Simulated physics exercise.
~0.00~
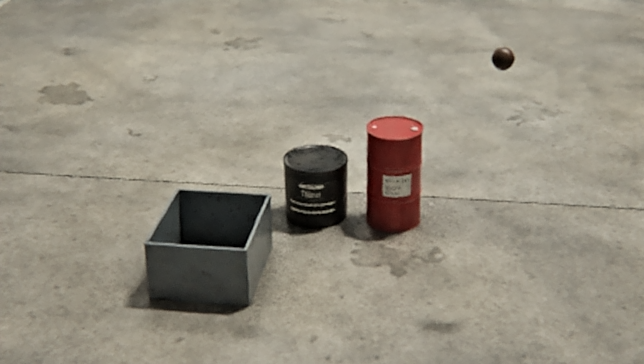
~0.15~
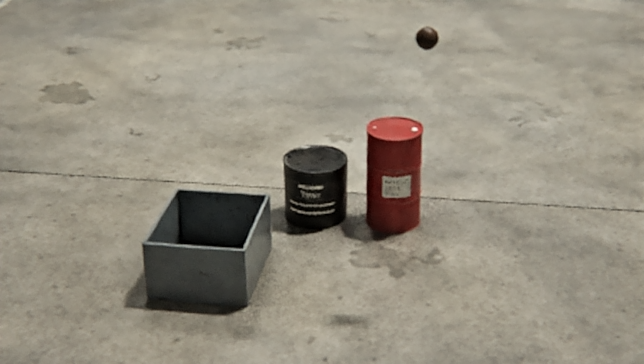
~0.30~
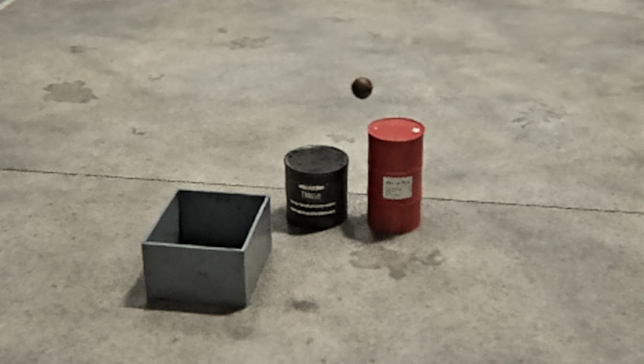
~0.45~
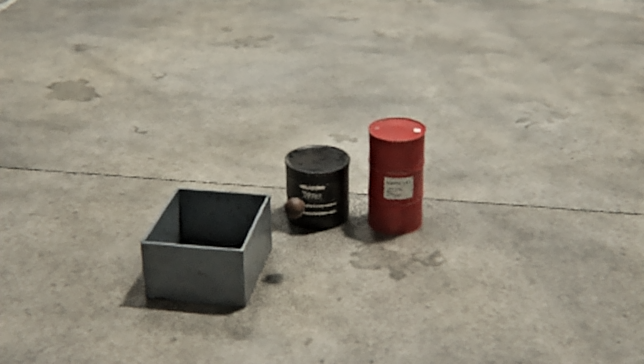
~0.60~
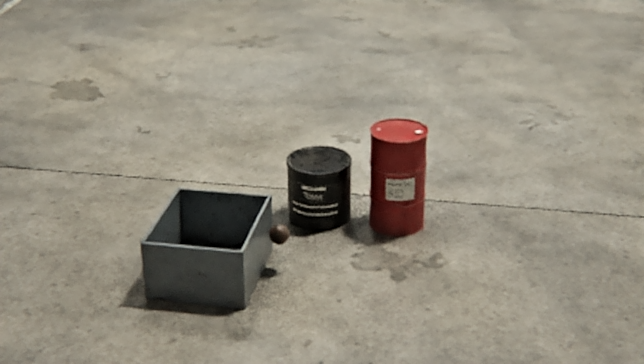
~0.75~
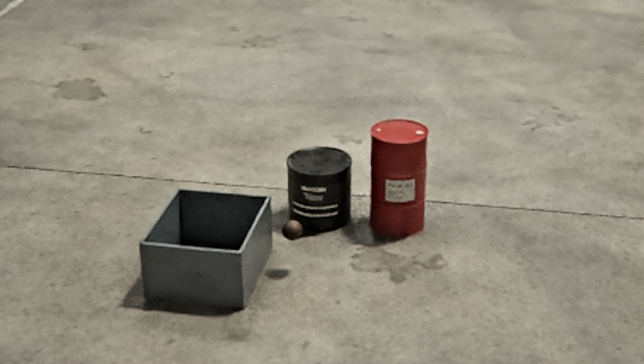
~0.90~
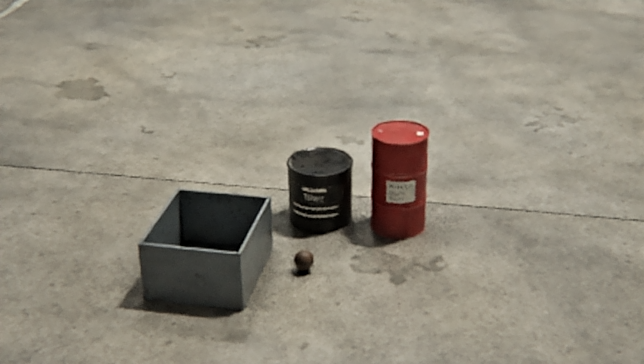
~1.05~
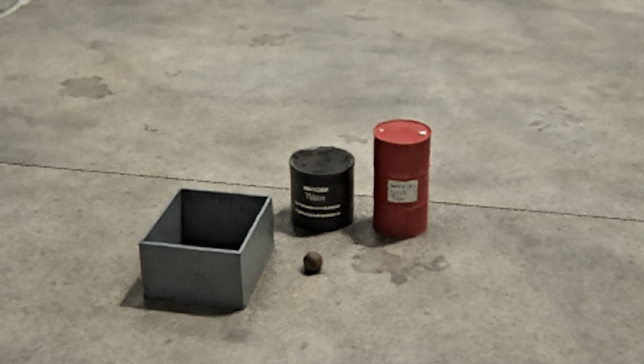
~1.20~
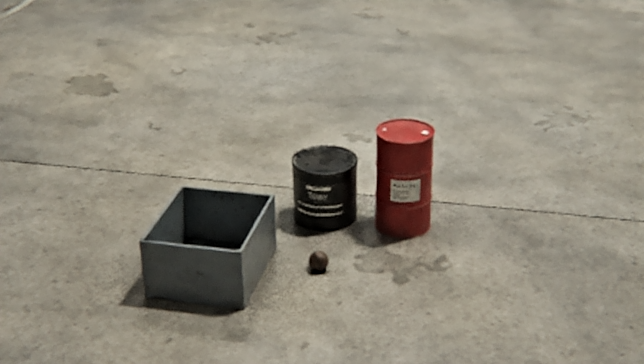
On a stained concrete floor, a brown ball flies left past a red canister and a black pail toward an open grey box, drops beside the box's right side, moves back to the right, and ends up on the floor outside it, the containers still standing.
